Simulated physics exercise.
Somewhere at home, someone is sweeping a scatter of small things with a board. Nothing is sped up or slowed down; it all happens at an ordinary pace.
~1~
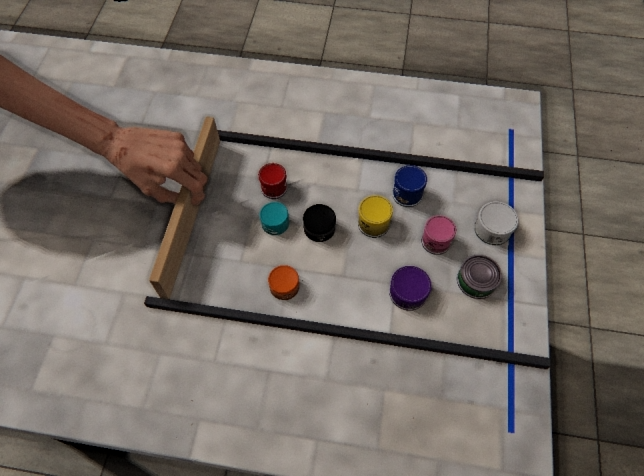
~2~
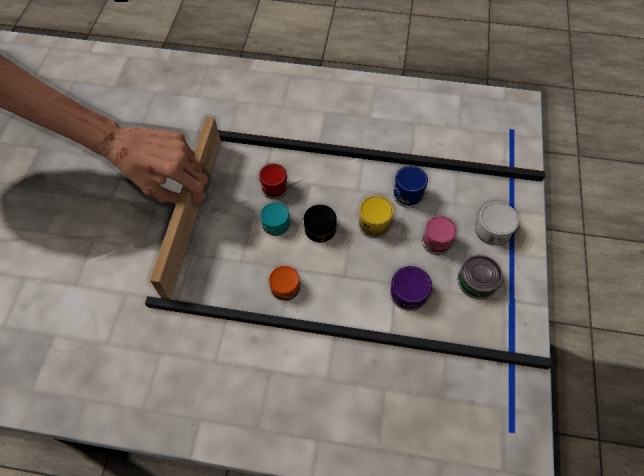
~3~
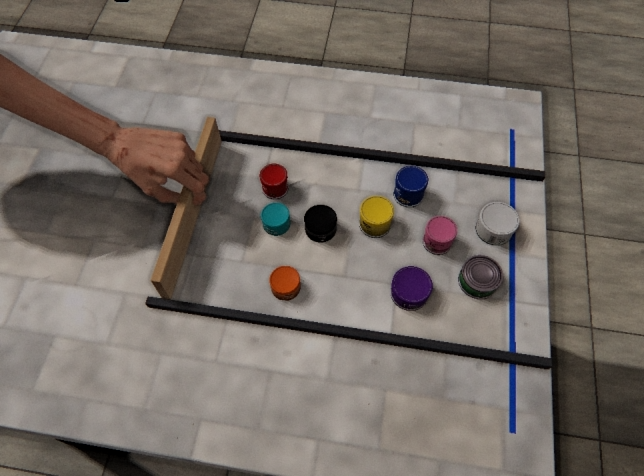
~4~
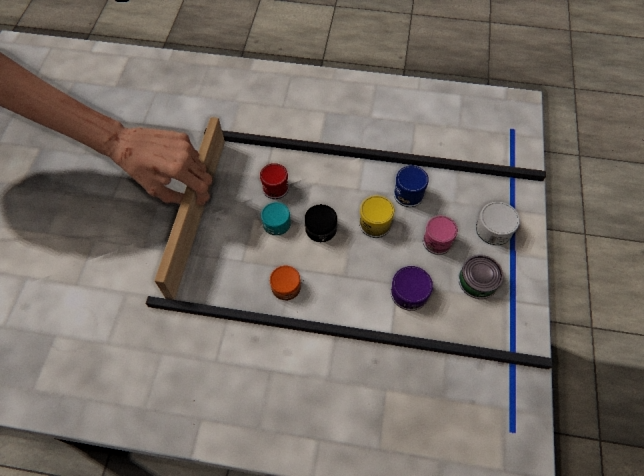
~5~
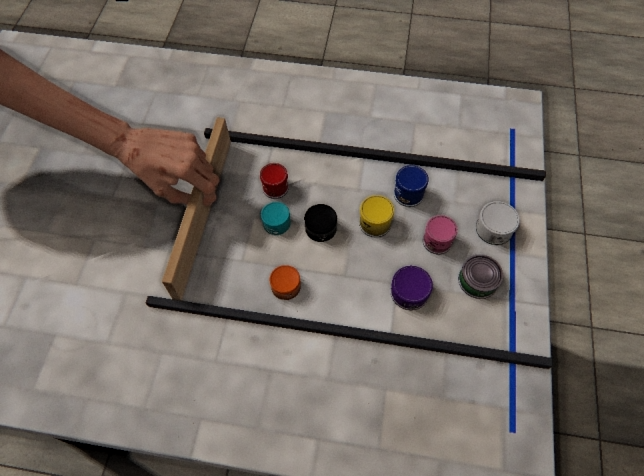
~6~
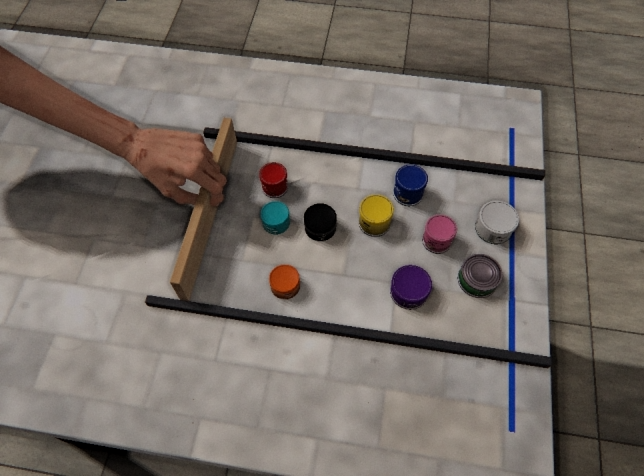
On a pale tiled tabletop at home, a hand grips a wooden board upright at the left of a scatter of small colourful tins and tubs between two dark rails. The board stays nearly still at first, then the hand slides it slightly right, while the containers stay in place, untouched.
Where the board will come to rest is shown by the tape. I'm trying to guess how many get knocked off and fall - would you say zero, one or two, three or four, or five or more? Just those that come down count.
I would say three or four.
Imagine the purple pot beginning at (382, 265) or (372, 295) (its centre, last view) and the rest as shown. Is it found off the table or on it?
First: Safe; second: Gone.
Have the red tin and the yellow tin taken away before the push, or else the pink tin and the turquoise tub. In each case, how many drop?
Going first to second: 3 and 2.
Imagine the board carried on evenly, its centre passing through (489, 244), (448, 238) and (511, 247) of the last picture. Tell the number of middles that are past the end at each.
Respectively 1, 0 and 4.
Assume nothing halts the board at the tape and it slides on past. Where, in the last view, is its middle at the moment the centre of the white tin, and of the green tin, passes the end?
The middle is at (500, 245) when it's the white tin, and at (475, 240) when it's the green tin.
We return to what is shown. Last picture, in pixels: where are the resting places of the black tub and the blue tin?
The black tub ends up near (532, 298), and the blue tin near (531, 187).
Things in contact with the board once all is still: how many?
It touches 6.
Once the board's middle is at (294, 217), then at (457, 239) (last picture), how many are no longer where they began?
The first number is 4, the next one 10.
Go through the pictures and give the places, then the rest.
White tin (496, 224); green tin (479, 277); pink tin (438, 235); board (189, 203); tape (511, 259), in the first picture.
Green tin (480, 277); red tin (274, 182), in the second picture.
Pink tin (440, 236); orange tub (285, 283), in the third picture.
White tin (497, 224); black tub (321, 223), in the fourth picture.
Green tin (480, 277); purple pot (411, 288), in the fifth picture.
White tin (497, 223); green tin (480, 276); pink tin (439, 234); board (207, 205); tape (512, 258), in the sixth picture.
Early on, none off yet; white tin at rest near (497, 223); green tin at rest near (480, 276); pink tin at rest near (439, 234).
A while later, none off yet; white tin at rest near (497, 223); green tin moving near (488, 279); pink tin travelled about its own width near (459, 237).
Finally, the number that fall off is three or four; lost, purple pot, pink tin, green tin and white tin.
